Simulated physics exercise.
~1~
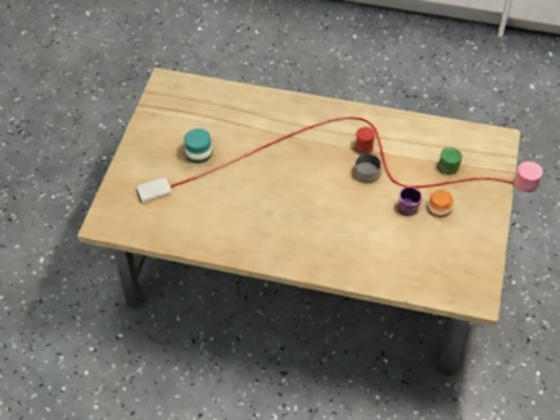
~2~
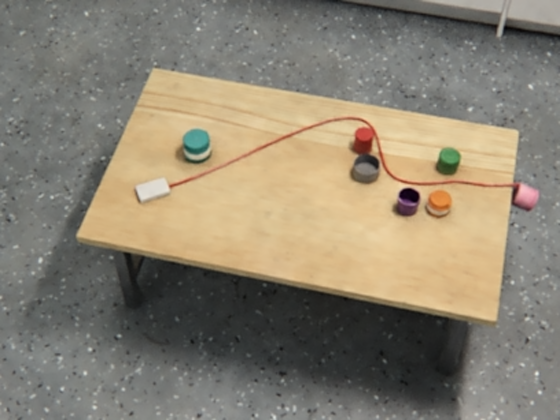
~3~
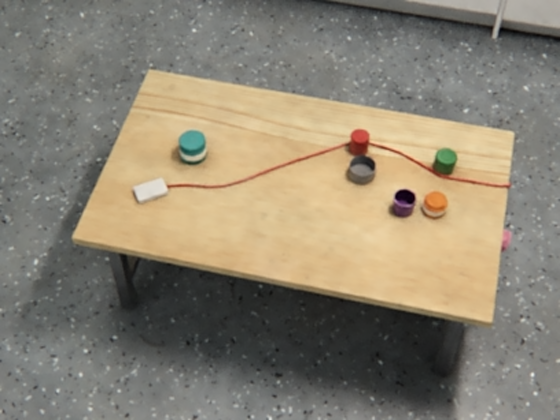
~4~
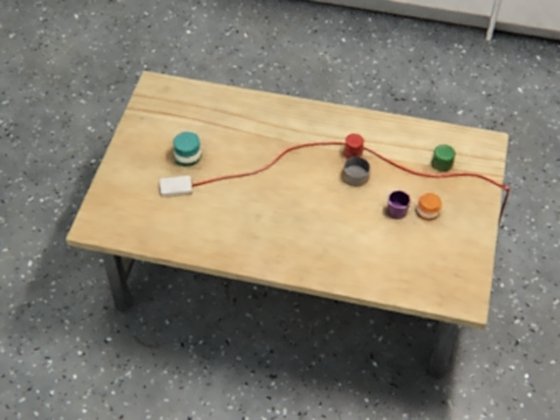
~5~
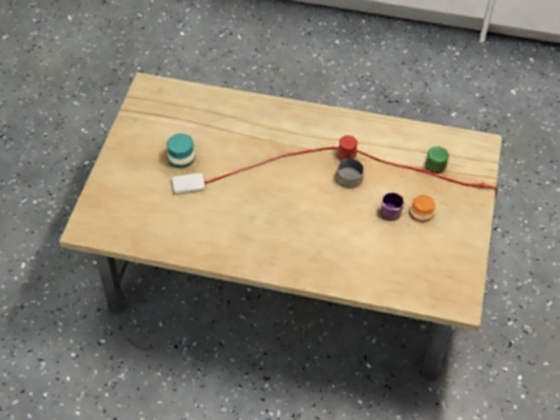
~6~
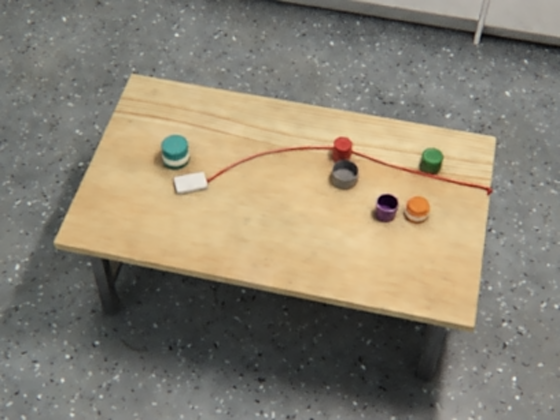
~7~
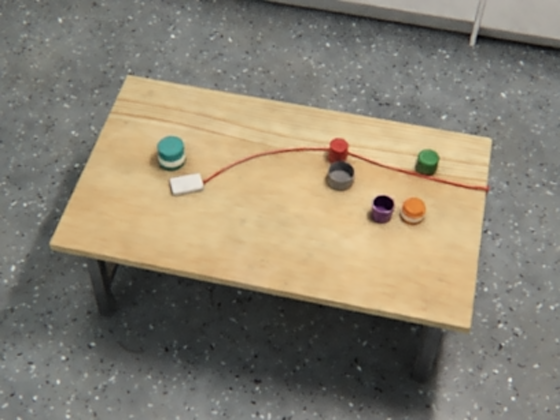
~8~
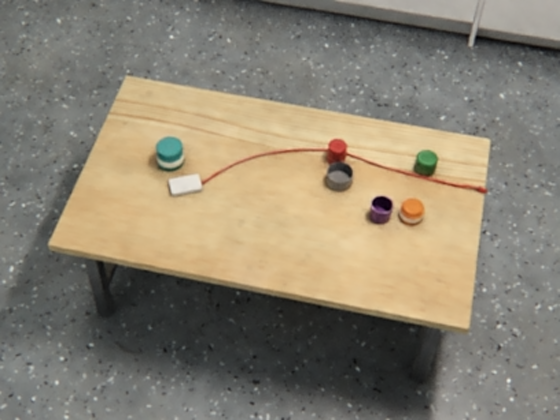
A pale wooden table stands on a speckled grey floor, seen from above at an angle. A white phone lies at the left near a teal tin, while a red tub, grey cup, purple mug, orange jar and green tub stand toward the right. A thin red cable winds from the phone to a pink speaker just past the right edge. The speaker drops out of view below the tabletop, and the cable straightens against the red tub. The phone then slides a little to the right and stops. At the end, the cable still crosses the right edge, and the containers remain standing.
